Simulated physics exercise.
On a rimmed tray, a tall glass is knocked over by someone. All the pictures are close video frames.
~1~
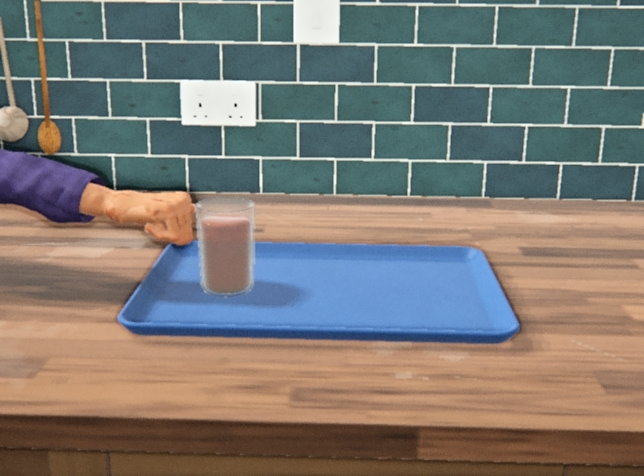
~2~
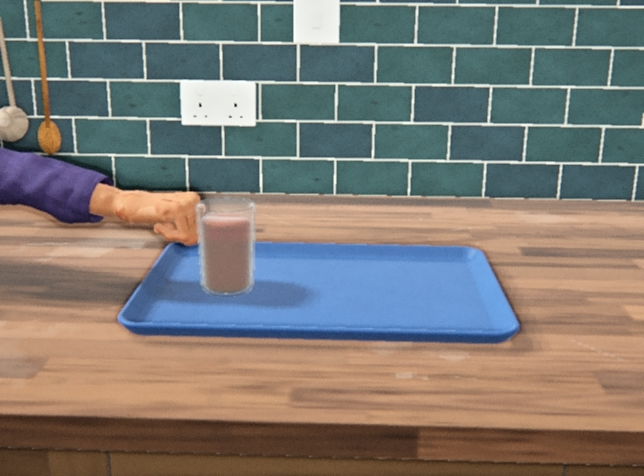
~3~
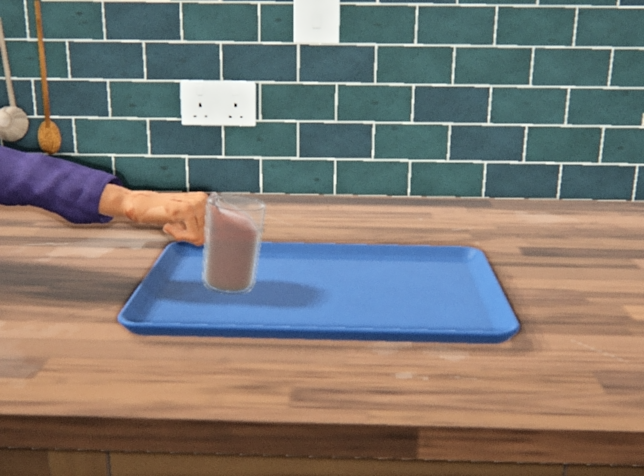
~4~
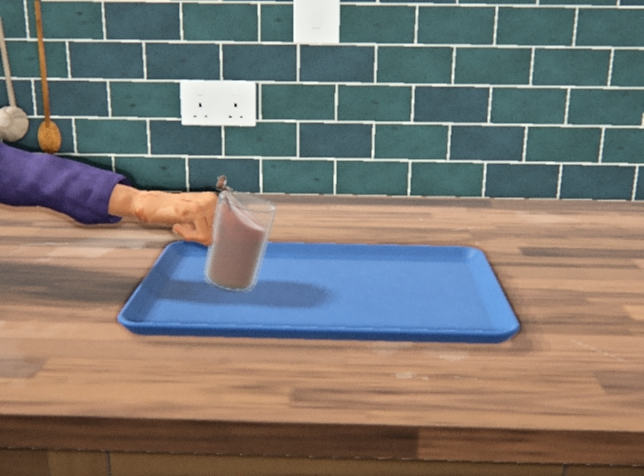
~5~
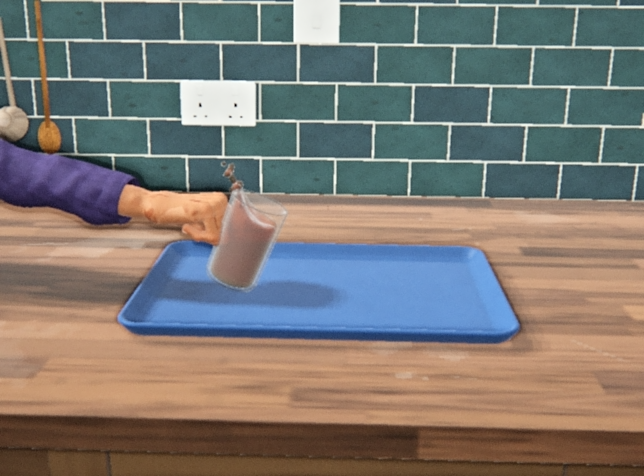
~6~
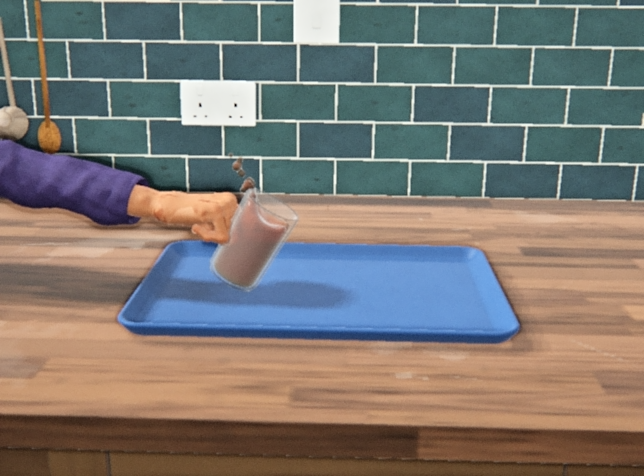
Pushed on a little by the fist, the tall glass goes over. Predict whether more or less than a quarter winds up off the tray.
More than a quarter winds up off it.
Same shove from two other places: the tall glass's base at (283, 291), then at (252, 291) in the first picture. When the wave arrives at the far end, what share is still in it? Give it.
First spot: Roughly 55 per cent; second spot: Roughly 45 per cent.
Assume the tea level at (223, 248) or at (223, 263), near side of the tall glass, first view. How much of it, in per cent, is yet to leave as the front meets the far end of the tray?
Roughly 45 per cent, then roughly 45 per cent.
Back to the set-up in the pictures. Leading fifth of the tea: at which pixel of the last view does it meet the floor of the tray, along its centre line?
(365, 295).
A moment on, the tall glass lies on its side and 77 per cent is in the glass, 15 on the tray and 9 above or beyond its rim.
Next, the tall glass lies on its side and 39 per cent is in the glass, 55 on the tray and 6 above or beyond its rim.
Then the tall glass lies on its side and 22 per cent is in the glass, 53 on the tray and 25 above or beyond its rim.
Later the tall glass lies on its side and 12 per cent is in the glass, 43 on the tray and 45 above or beyond its rim.
Finally, 55 per cent is held by tray and glass, 45 is off the tray.
